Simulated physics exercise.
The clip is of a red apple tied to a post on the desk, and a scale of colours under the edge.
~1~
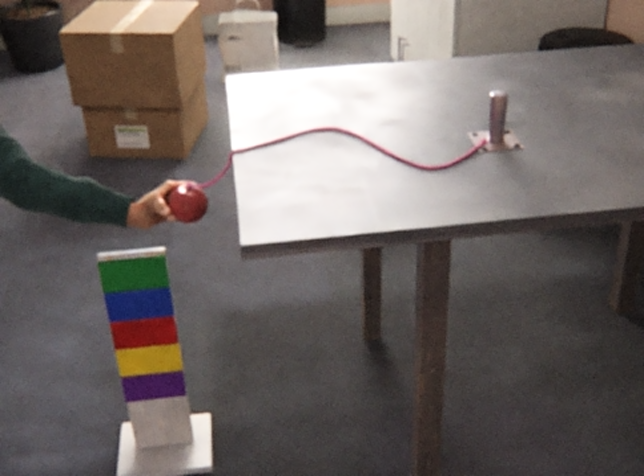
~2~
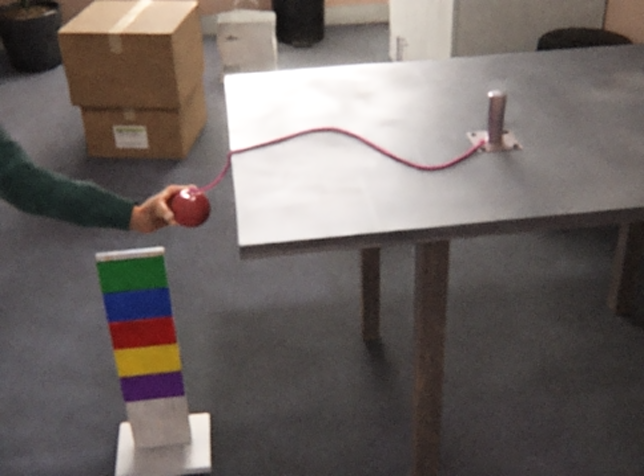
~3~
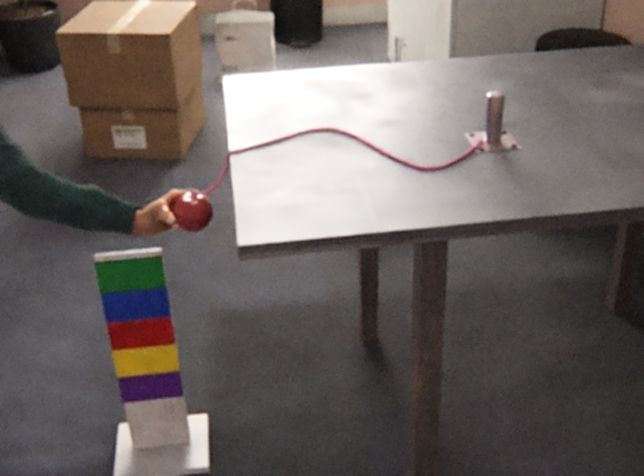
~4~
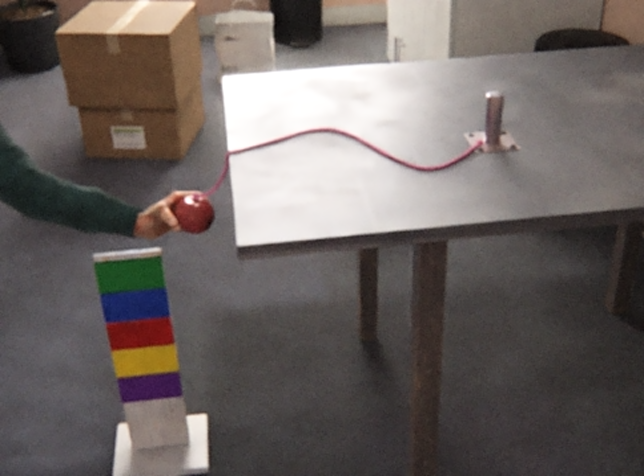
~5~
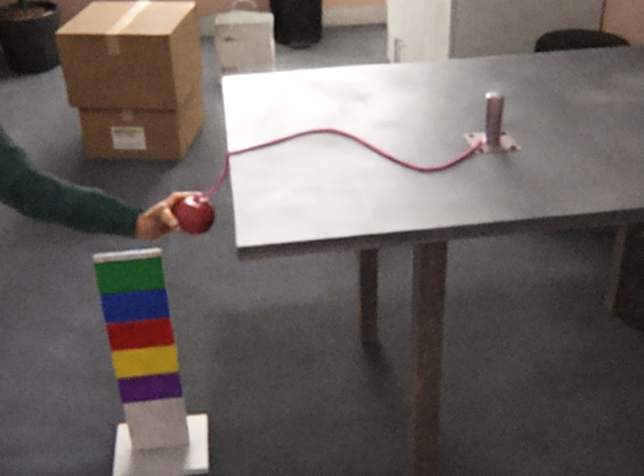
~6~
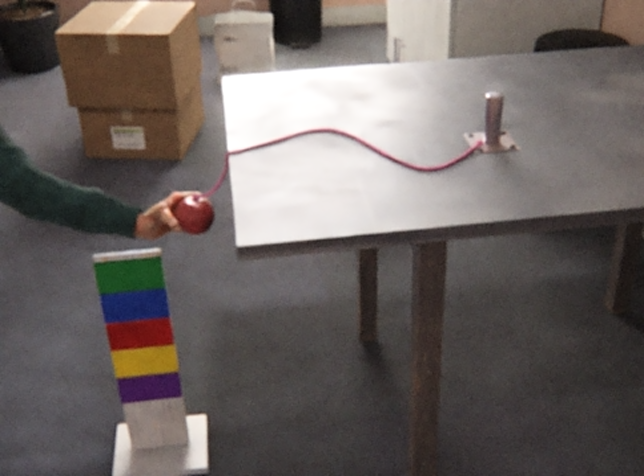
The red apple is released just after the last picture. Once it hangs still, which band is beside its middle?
At blue.
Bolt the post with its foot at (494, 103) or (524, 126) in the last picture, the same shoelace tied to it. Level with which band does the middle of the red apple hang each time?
Taking them in turn: Green; green.
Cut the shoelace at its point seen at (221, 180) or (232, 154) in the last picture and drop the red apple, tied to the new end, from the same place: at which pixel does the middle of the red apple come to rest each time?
Near (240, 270) and (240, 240).
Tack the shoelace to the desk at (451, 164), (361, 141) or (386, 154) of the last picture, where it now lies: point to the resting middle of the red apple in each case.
Try by try, around (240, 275), (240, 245) and (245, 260).
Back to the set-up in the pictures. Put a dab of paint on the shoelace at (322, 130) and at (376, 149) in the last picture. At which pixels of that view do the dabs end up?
About (253, 161), and the other about (330, 155).
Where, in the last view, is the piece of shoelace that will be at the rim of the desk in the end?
That spot is around (299, 133).
Early on, apple near (216, 291); level with blue.
Midway, apple near (273, 304); level with blue.
Near the end, apple near (245, 304); level with blue.
Finally, apple near (235, 308); level with blue. Its centre hangs level with the blue band.
